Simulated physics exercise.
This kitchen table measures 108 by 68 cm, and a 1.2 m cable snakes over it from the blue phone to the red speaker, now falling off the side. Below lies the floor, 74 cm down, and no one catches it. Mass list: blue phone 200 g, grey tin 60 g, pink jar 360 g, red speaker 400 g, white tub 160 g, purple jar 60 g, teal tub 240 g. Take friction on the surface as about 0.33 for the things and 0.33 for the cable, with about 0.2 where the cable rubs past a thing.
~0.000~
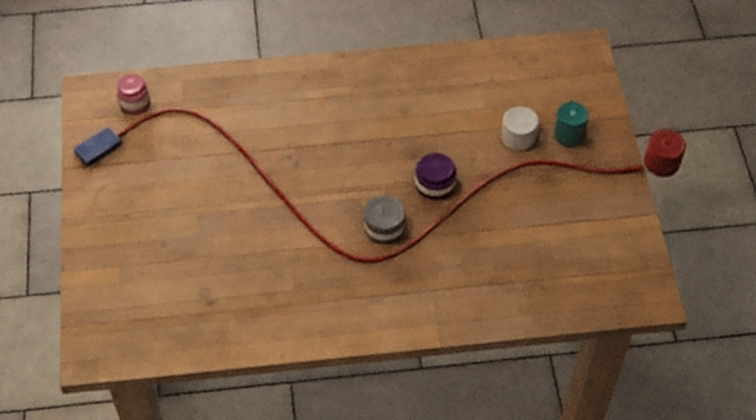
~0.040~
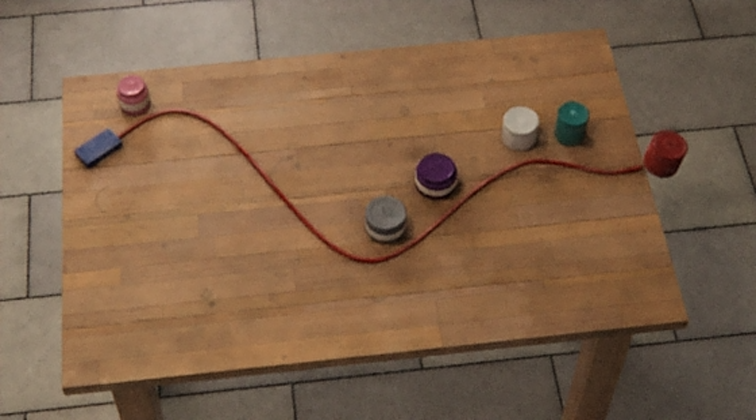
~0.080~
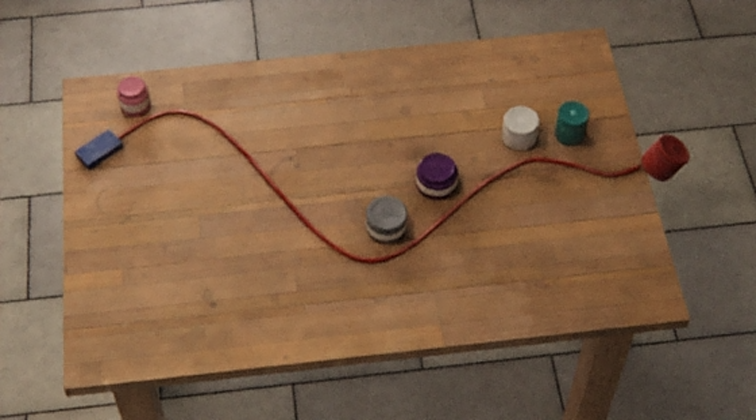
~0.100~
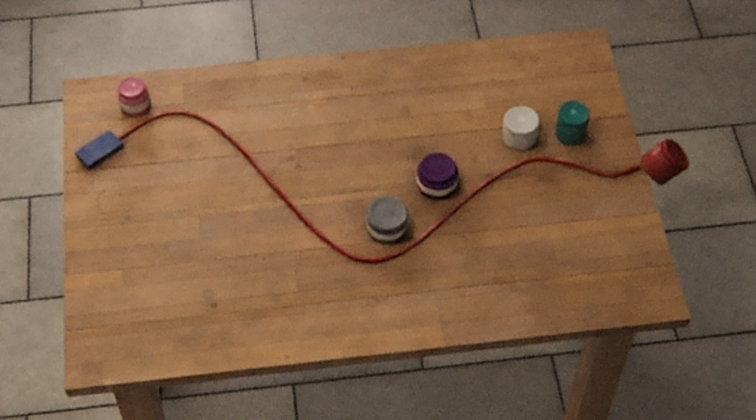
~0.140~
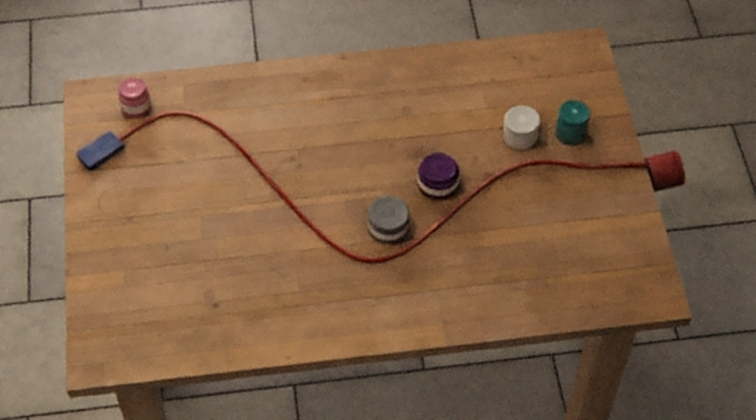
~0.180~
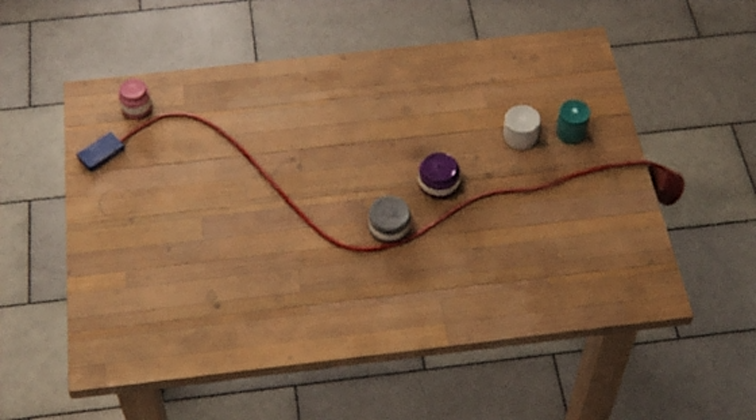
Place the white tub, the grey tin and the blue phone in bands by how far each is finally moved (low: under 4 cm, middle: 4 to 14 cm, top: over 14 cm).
White tub: Low; grey tin: Top; blue phone: Top.
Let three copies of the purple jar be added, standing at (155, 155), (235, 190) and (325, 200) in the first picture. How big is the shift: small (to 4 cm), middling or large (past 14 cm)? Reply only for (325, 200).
At that spot the shift is big.
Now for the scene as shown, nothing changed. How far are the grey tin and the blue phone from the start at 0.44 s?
I'd say the grey tin is some 25 cm out, the blue phone some 20 cm.
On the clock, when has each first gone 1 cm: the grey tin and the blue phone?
For the grey tin it's 0.24 s, while the blue phone gets there at 0.30 s.
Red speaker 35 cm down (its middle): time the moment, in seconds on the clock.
It happens at 0.36 seconds on the clock.
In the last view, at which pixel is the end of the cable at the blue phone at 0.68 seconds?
At about pixel (371, 204).
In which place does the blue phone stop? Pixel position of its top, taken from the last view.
End position in the last picture: Approx. (505, 210).
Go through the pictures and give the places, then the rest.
In the first picture, shows, white tub (521, 120); grey tin (385, 212); blue phone (97, 144); cable runs through (583, 168) (463, 200) (358, 259) (269, 181) (177, 109).
In the second picture, shows, red speaker (668, 144); cable runs through (583, 168) (359, 259) (177, 111).
In the third picture, shows, red speaker (665, 158); cable runs through (582, 167) (360, 259) (177, 111).
In the fourth picture, shows, red speaker (665, 162); cable runs through (582, 167) (361, 259) (178, 112).
In the fifth picture, shows, red speaker (664, 171); cable runs through (586, 166) (363, 259) (178, 113).
In the sixth picture, shows, white tub (523, 118); grey tin (390, 212); blue phone (100, 149); cable runs through (612, 166) (482, 195) (370, 249) (274, 184) (179, 114).
After 0.4 s, the cable's tail end at (211, 182); grey tin 24 cm off its start, blue phone 18 cm off its start, purple jar 6 cm off its start.
After 0.7 s, the cable's tail end at (371, 204); blue phone 48 cm off its start, grey tin 44 cm off its start, red speaker over the edge.
After 0.9 s, the cable's tail end at (496, 227); blue phone 72 cm off its start at (480, 209), grey tin over the edge, red speaker over the edge.
After 1.2 s, the cable's tail end at (523, 228); blue phone 76 cm off its start, grey tin over the edge, red speaker over the edge.
After 2.4 s, the cable's tail end at (523, 228); blue phone 76 cm off its start at (505, 210), grey tin over the edge, white tub 0 cm off its start at (523, 119), red speaker over the edge.
